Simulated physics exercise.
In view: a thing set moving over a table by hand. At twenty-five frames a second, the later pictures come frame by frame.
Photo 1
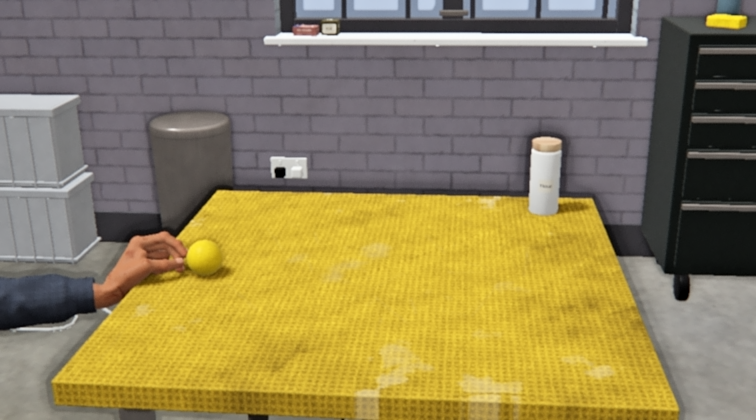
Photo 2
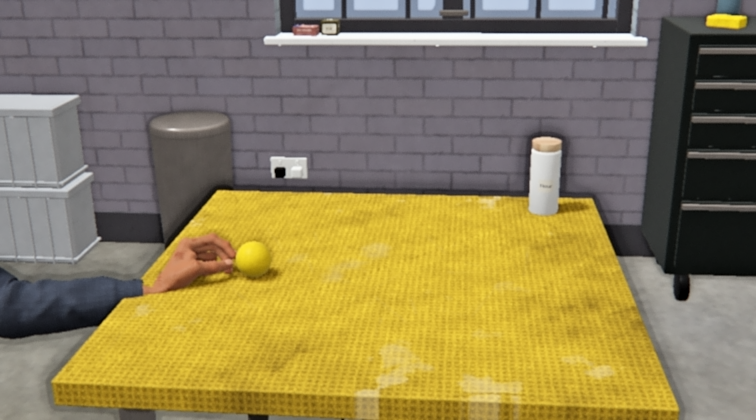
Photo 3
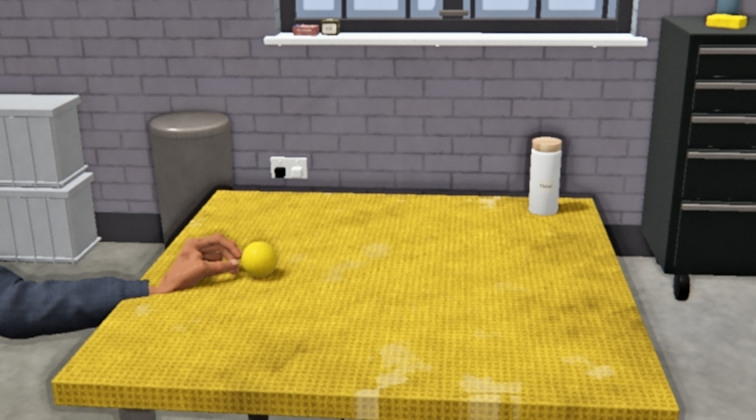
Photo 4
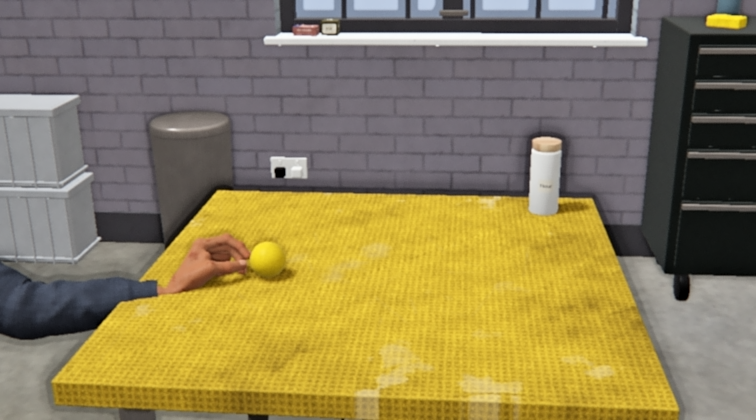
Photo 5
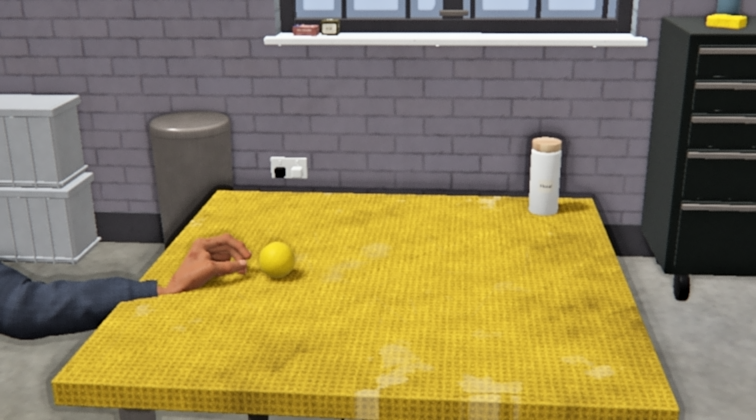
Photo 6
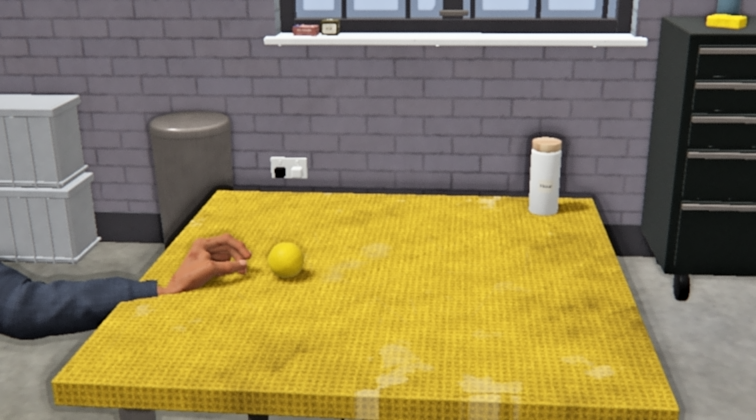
A yellow ball-like lemon moves rightward across the left part of a yellow table, pushed by a hand reaching in from the left, then rolls slightly away from the fingers as the hand stays still.
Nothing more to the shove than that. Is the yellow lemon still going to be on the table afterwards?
It does not leave the tabletop.
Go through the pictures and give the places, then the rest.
The first picture shows under the hand; yellow lemon (205, 258).
The second picture shows under the hand; yellow lemon (254, 259).
The third picture shows under the hand; yellow lemon (260, 259).
The fourth picture shows yellow lemon (268, 259).
The fifth picture shows yellow lemon (277, 260) shifted a little.
The sixth picture shows yellow lemon (287, 261) shifted a little.
Then, 0.20 s on from there, yellow lemon shifted well along near (326, 262).
Then, 0.50 s on from there, yellow lemon shifted well along near (371, 262).
In the end, moved from the start, yellow lemon. At the end, from the last picture's camera, yellow lemon near (401, 263).
